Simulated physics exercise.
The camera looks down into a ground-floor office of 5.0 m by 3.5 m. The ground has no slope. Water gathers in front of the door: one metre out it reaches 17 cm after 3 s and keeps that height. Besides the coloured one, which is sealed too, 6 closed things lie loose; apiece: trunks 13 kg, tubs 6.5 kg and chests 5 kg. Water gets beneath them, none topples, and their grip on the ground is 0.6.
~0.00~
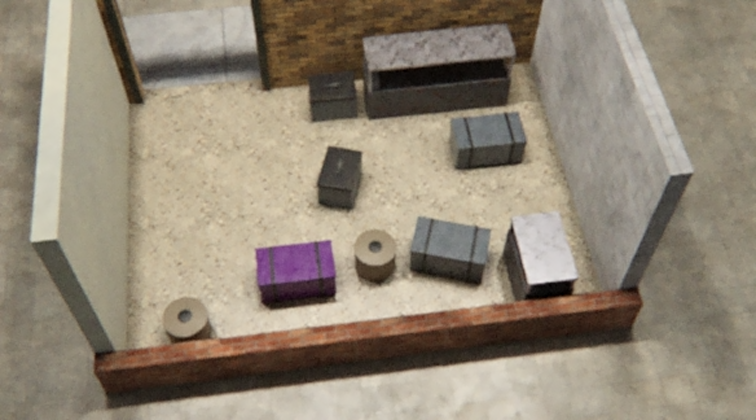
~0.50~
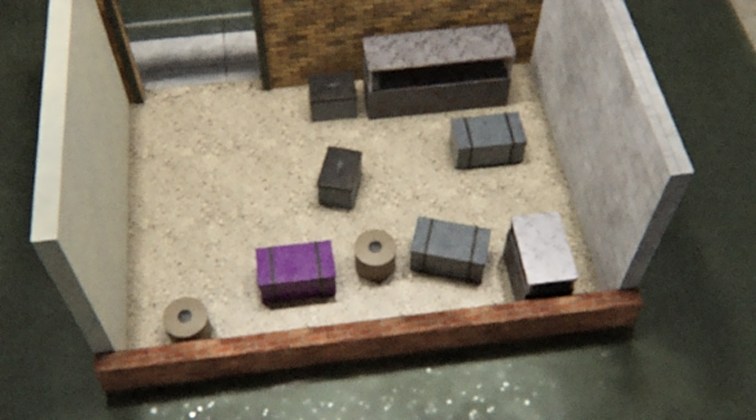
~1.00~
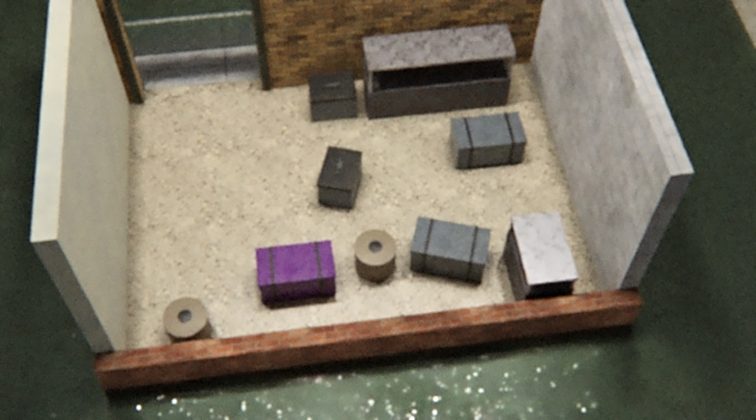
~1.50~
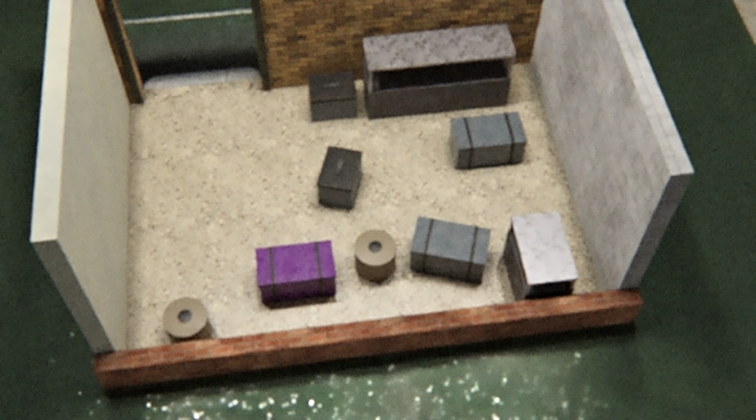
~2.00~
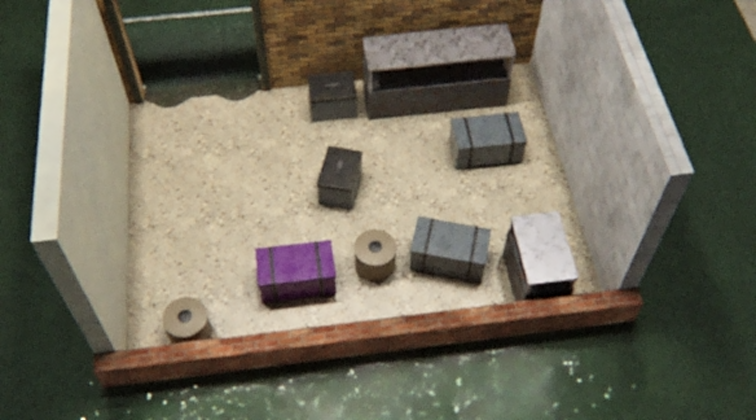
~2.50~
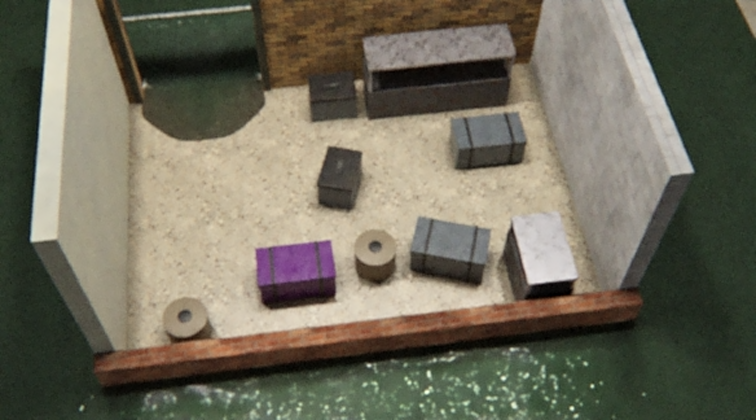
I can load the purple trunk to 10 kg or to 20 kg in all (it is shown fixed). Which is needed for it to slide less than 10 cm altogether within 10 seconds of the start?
For it, neither load is enough.
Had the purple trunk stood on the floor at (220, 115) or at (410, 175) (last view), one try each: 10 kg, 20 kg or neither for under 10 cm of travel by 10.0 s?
In that order: Neither holds; only the larger holds.
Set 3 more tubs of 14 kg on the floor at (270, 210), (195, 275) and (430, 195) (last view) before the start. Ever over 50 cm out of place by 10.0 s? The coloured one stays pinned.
In that order: Less, more, less.
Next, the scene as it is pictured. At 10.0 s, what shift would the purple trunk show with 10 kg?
Roughly 200 cm.
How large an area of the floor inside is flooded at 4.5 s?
Roughly 6.5 m2.
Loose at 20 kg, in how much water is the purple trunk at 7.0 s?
About 8 cm.
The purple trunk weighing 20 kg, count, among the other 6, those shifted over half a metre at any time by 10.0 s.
I count 4.
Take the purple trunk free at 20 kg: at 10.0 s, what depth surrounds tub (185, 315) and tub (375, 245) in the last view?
About 8 and 10 cm.
After 3.5 s the purple trunk would be 0 cm from its start with 10 kg and 0 cm from its start with 20 kg; 0 cm of water round it then.
After 4.5 s the purple trunk would be 0 cm from its start with 10 kg and 0 cm from its start with 20 kg; 2 cm of water round it then.
After 7.0 s the purple trunk would be 82 cm from its start with 10 kg and 37 cm from its start with 20 kg; 8 cm of water round it then.
After 10.0 s the purple trunk would be 180 cm from its start with 10 kg and 187 cm from its start with 20 kg; 12 cm of water round it then.
